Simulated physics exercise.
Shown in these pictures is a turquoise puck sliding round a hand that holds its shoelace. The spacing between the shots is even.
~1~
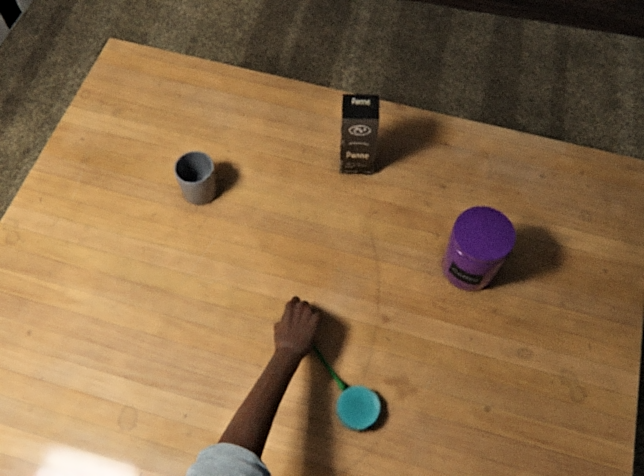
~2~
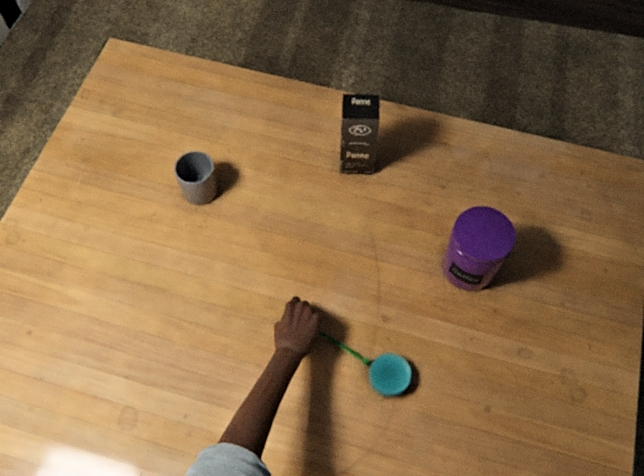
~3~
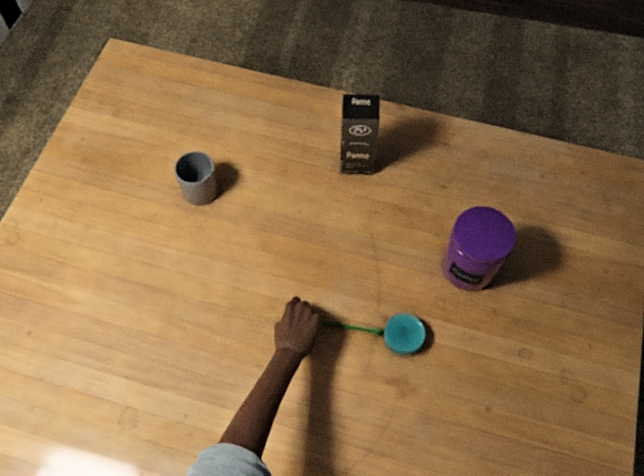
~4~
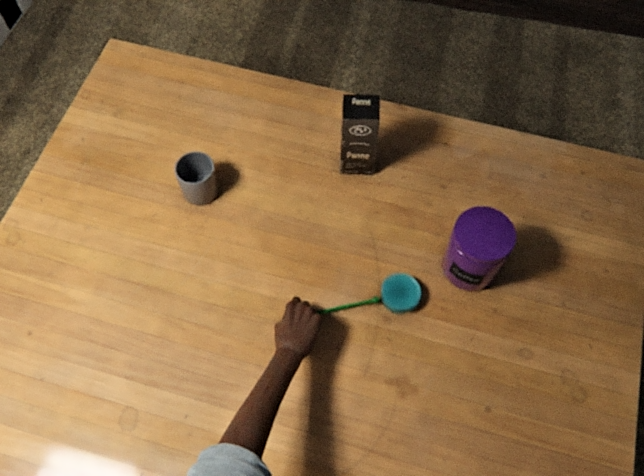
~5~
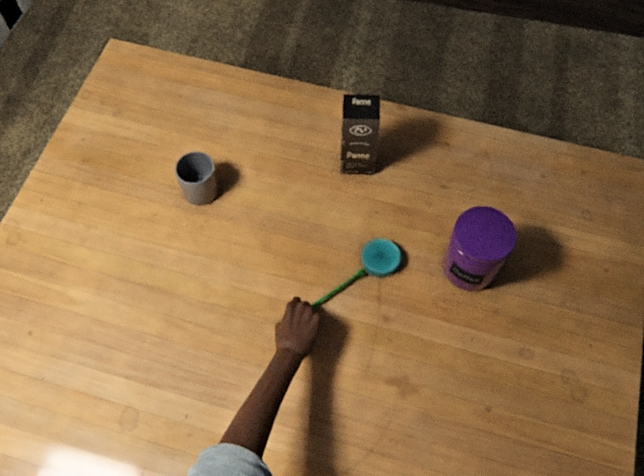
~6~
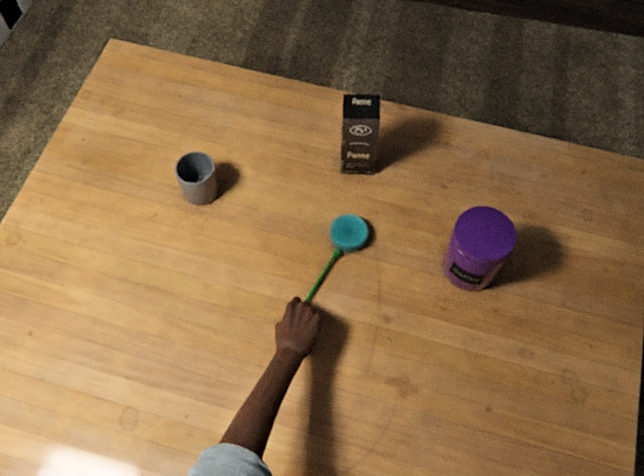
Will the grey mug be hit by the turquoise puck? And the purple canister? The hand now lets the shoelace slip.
As for the outcome, the grey mug will be hit, the purple canister will not be hit.
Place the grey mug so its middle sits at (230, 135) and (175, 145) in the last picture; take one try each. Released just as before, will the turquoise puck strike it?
In the first case it is spared; in the second case it is bumped.
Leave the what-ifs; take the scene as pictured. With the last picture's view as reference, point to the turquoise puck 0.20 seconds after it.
(221, 187).
Then, 0.08 s later than the last view, puck near (274, 207).
Then, 0.20 s later than the last view, puck near (221, 187); grey mug pushed aside.
Finally, puck near (210, 181); grey mug pushed aside. The grey mug gets hit and the purple canister escapes it.
